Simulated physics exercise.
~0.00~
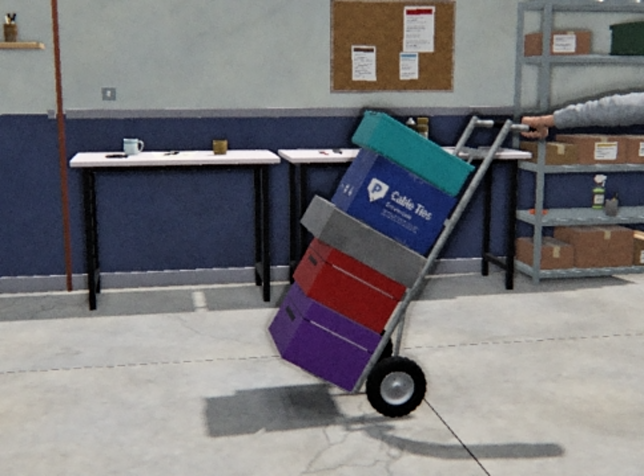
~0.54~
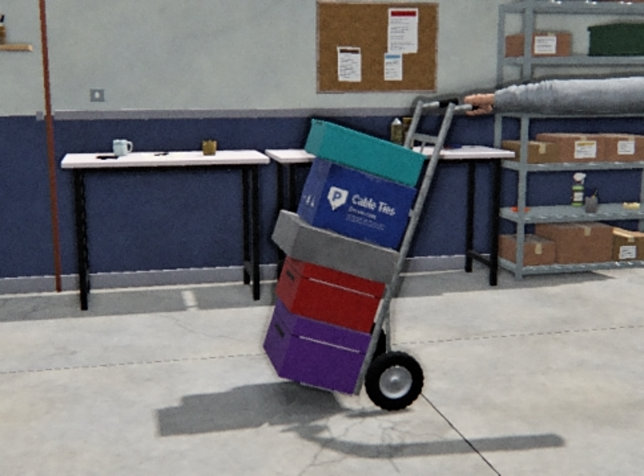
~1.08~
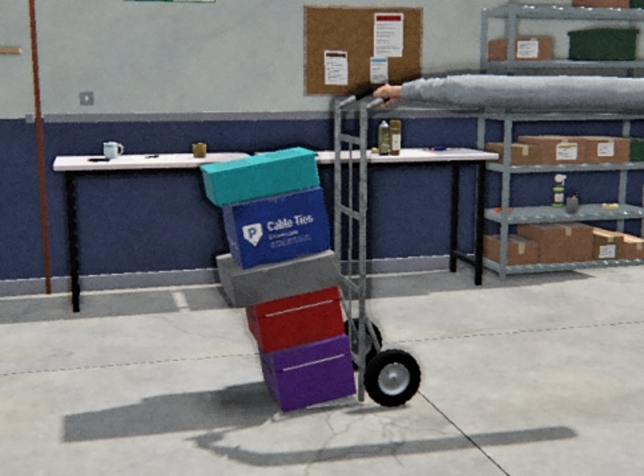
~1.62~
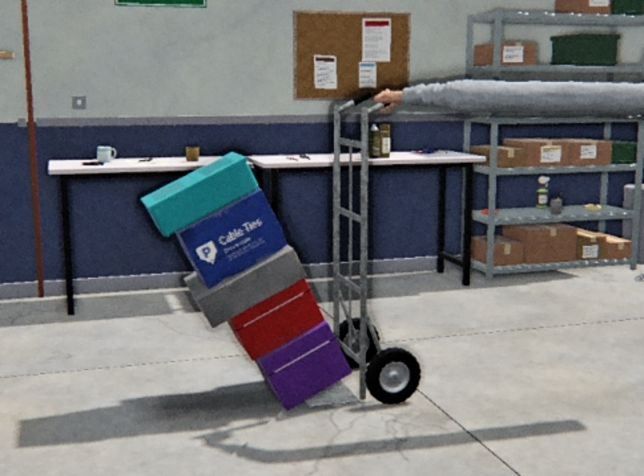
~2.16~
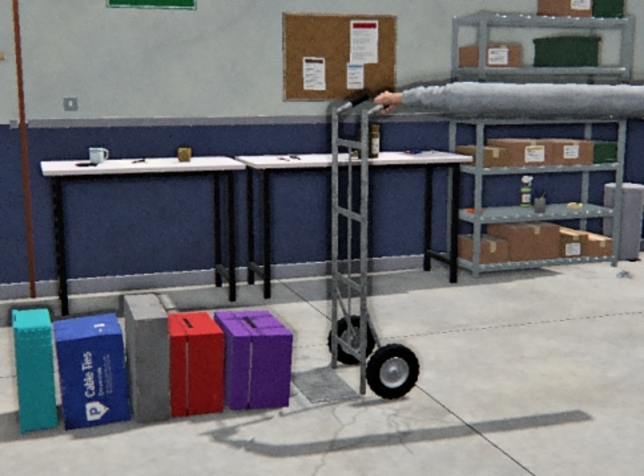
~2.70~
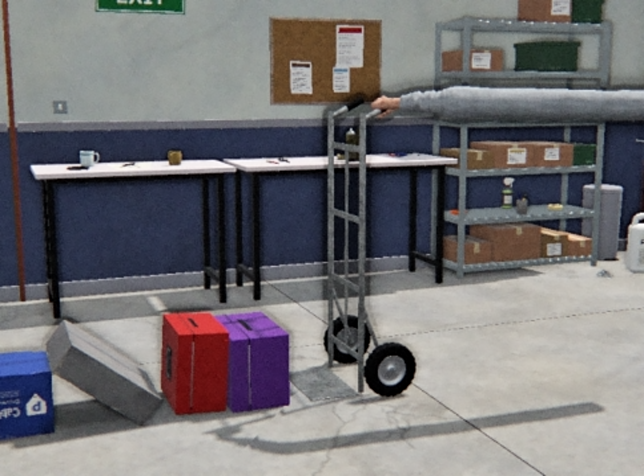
We see a hand tip a loaded sack truck upright, and its stack of five boxes leans left and topples onto the floor. The turquoise tote leaves view, the blue parcel and grey box tumble farther left, and the red and purple toolboxes rest on their sides.
